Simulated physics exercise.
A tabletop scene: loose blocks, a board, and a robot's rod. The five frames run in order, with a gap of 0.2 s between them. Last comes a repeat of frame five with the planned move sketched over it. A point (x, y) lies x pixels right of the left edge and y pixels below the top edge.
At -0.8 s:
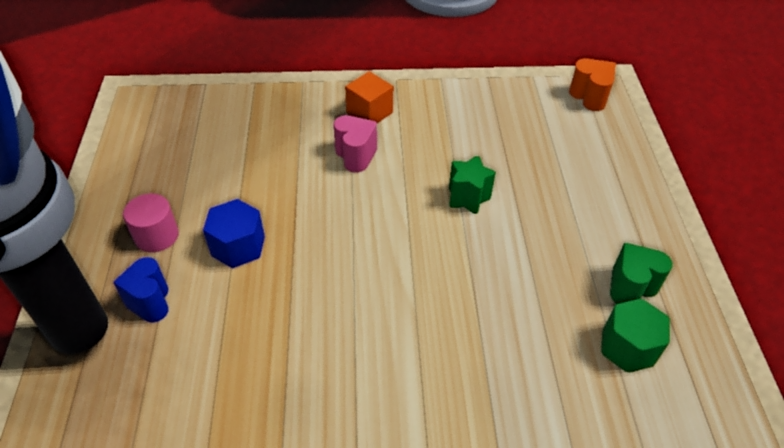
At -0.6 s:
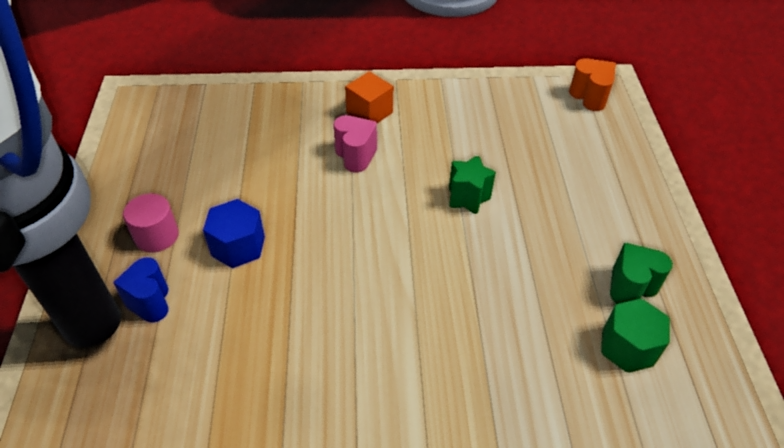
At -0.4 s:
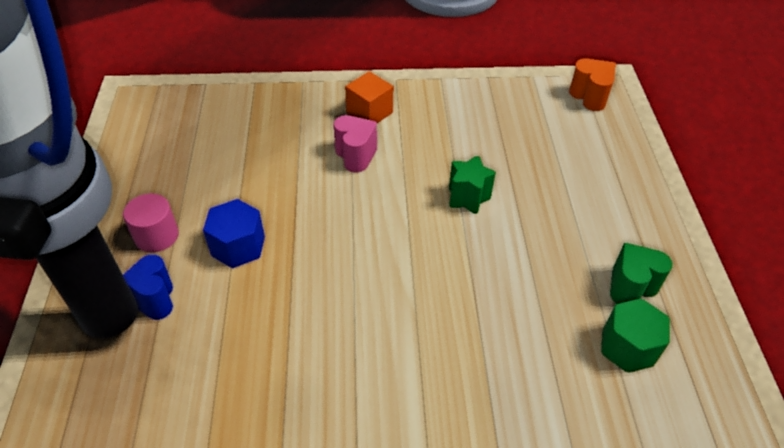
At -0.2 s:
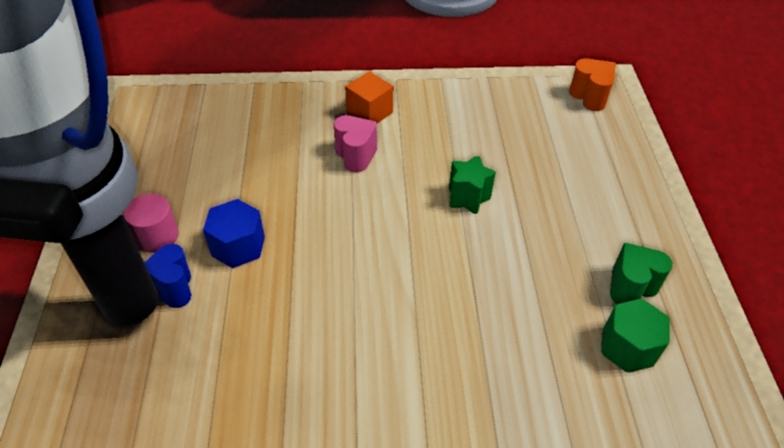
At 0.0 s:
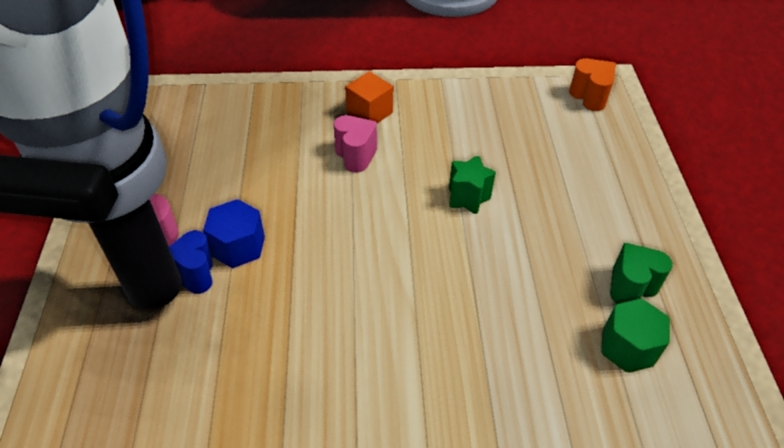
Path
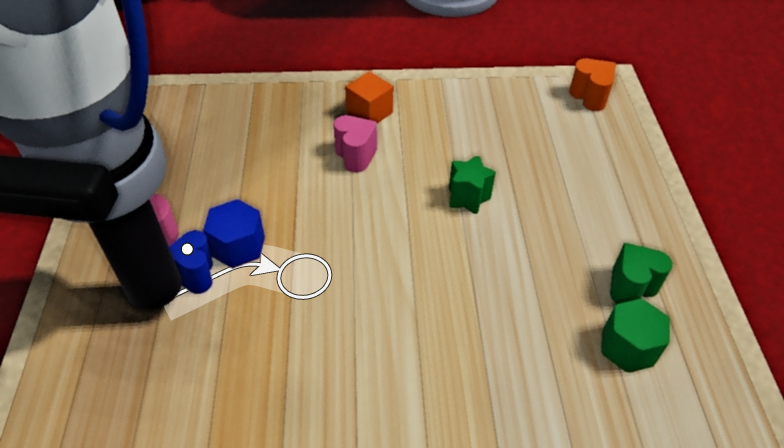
On a wooden tabletop, a robot's dark rod moves right and pushes a blue heart-shaped block towards a blue six-sided block.
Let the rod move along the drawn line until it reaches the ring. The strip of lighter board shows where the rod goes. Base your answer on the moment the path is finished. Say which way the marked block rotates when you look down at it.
Looking down on the board, it turns counter-clockwise.
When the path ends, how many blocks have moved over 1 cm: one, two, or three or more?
There will be two blocks that move more than 1 cm.
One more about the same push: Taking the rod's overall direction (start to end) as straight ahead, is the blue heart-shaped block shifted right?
I'd say no.
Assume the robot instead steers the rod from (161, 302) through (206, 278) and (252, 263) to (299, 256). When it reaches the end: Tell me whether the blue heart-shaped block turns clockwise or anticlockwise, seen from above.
The twist is anticlockwise.
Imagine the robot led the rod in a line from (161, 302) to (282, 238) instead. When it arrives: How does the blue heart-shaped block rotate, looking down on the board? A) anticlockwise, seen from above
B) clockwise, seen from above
A: Anticlockwise, seen from above.
The line goes from (161, 302) through (210, 279) and (258, 264) to (304, 276); the dot is on the blue heart-shaped block.
On the path given first. One third of the way, rod (205, 264); blue heart-shaped block (221, 220), turned 30° anticlockwise; blue six-sided block (255, 197), turned 25° clockwise.
Two thirds of the way, rod (255, 250); blue heart-shaped block (245, 205), turned 40° anticlockwise; blue six-sided block (274, 180), turned 15° clockwise.
At the end, rod (302, 262); pink circle unmoved; blue heart-shaped block (245, 205), turned 40° anticlockwise; blue six-sided block (274, 180), turned 15° clockwise.
